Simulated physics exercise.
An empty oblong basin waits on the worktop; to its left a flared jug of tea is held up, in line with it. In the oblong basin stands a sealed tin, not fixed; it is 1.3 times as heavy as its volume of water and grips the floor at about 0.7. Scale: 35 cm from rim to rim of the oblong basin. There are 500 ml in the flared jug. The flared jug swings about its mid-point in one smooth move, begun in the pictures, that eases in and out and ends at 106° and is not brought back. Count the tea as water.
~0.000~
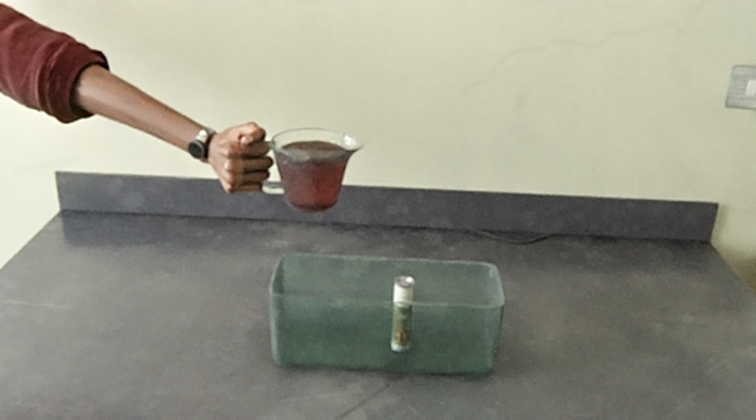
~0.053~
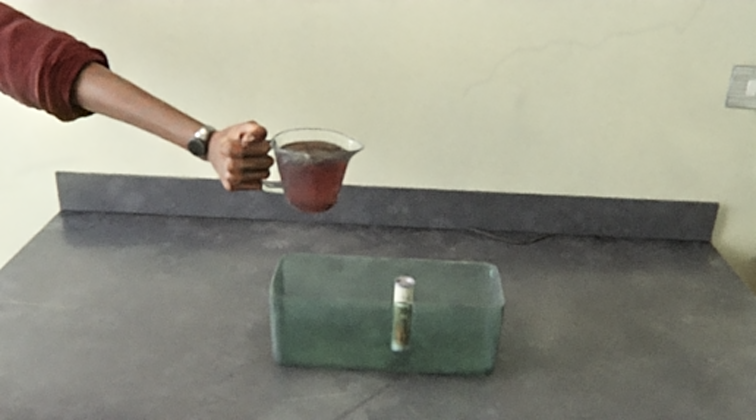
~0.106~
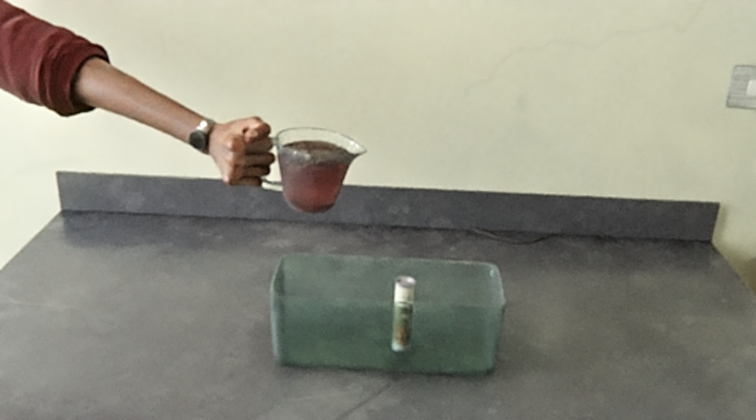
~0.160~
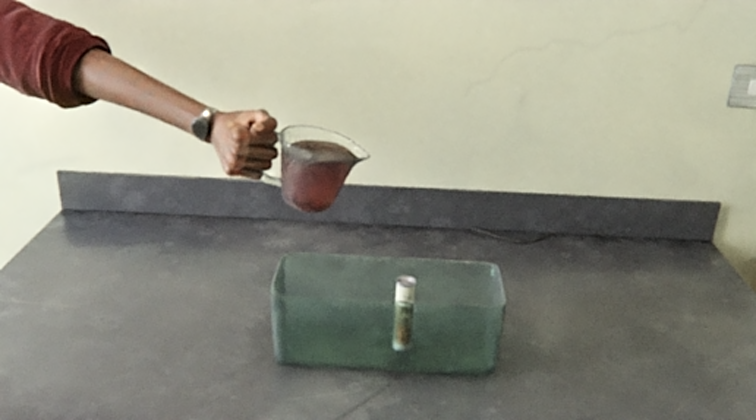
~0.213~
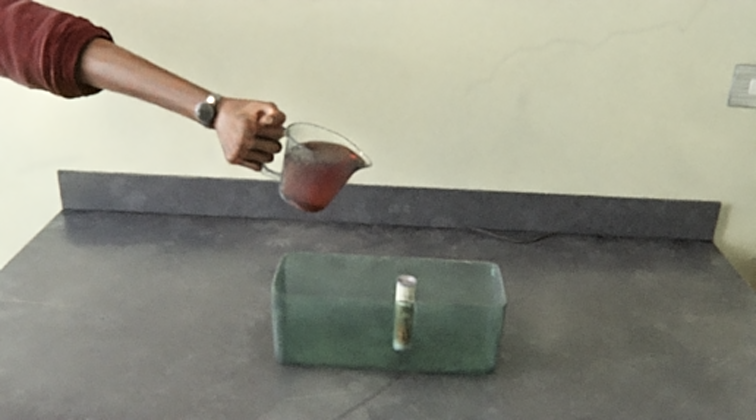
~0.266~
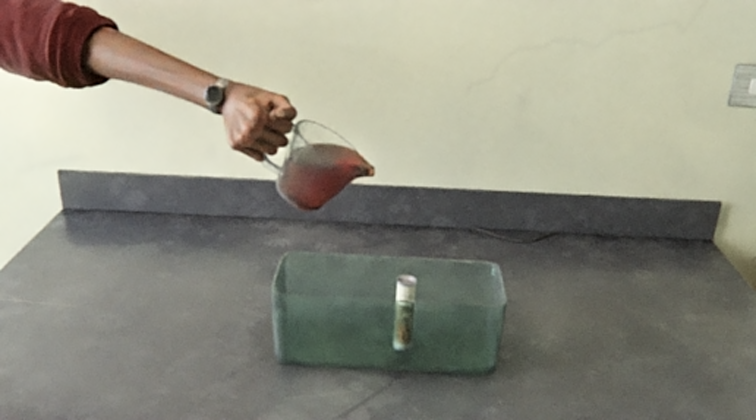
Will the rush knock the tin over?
The tin falls.
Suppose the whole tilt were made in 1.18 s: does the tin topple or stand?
Then it falls.
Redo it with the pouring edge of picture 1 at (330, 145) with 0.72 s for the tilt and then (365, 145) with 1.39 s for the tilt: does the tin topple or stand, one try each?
First it keeps standing; then it goes over.
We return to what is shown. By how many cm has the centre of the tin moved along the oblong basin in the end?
About 8.0 cm.
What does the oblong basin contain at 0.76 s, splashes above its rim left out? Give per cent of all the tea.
Near 88 in a hundred.
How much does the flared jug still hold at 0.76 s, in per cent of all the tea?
About 3 per cent.
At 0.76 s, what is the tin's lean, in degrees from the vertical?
About 5°.
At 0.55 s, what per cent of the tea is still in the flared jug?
About 36 per cent.
Then, 0.55 s in, the tilt is 92° and 36 per cent is still to pour; the tin stands where it began.
Then, 0.76 s in, the tilt is 106° and 3 per cent is still to pour; the tin leans 7°.
Then, 0.98 s in, the tilt is 106° and 0 per cent is still to pour; the tin lies on its side.
Then, 1.22 s in, the tilt is 106° and 0 per cent is still to pour; the tin lies on its side.
Finally, the tin lies on its side.
